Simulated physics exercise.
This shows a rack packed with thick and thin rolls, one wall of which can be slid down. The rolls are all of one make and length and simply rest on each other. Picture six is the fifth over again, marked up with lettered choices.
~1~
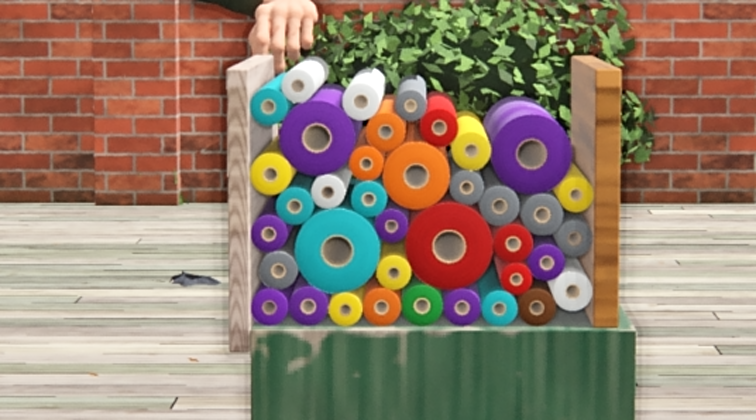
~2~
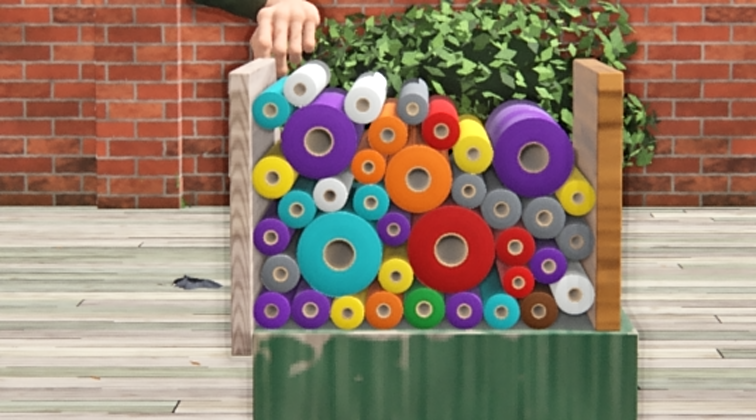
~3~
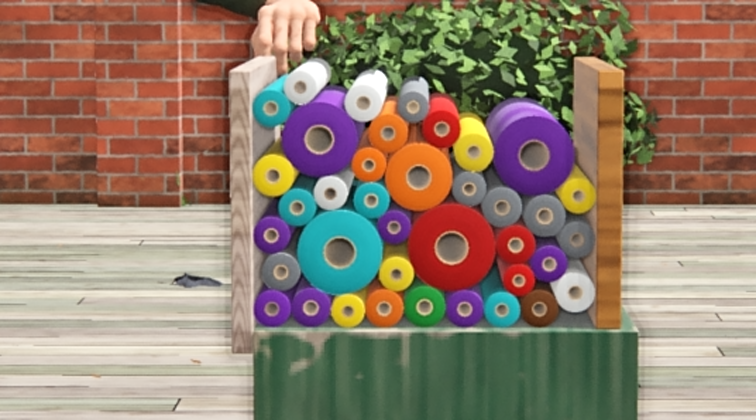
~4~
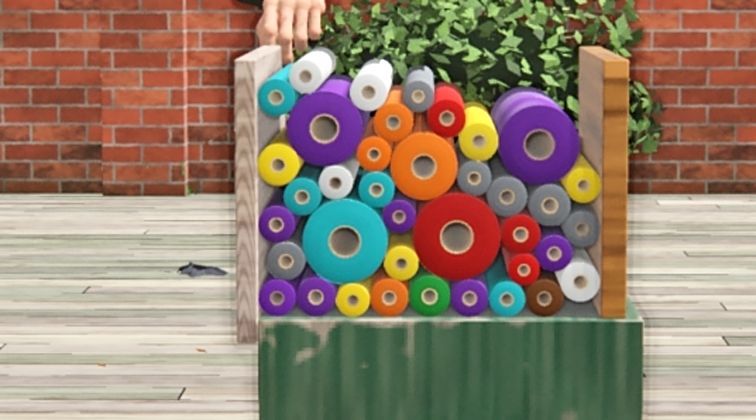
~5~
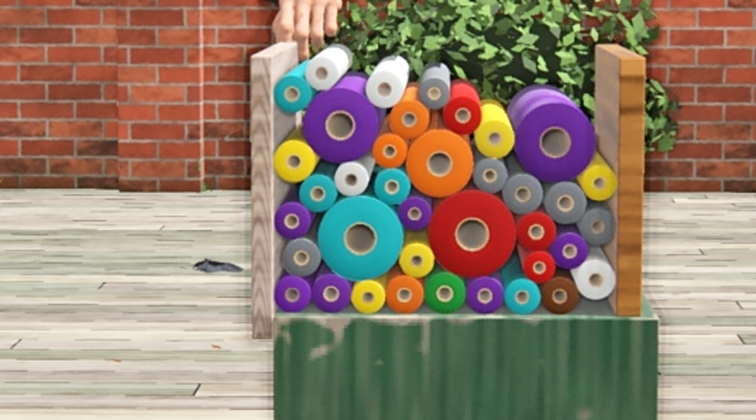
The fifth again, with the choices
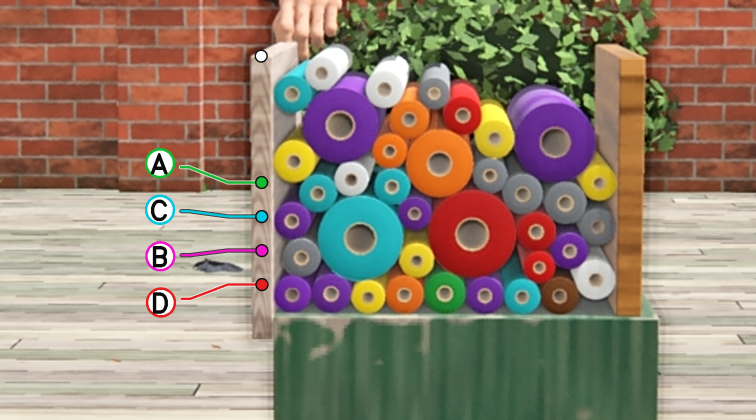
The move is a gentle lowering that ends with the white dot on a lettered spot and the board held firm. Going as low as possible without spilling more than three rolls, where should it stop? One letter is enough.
The answer is mark A.
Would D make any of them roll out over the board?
At D: Yes.
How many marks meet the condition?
The number is one.
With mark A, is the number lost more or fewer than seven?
It loses fewer than seven.
On the marked copy, A at (262, 182); B at (262, 251); C at (262, 217); D at (262, 284); the white dot at (262, 57).
Taking A. A third of the way, top of the board (273, 116).
Two thirds of the way, top of the board (273, 181).
When it is over, top of the board (273, 181), two out over the board.
As for the rest, B more than three out over the board; C four out over the board; D more than three out over the board.
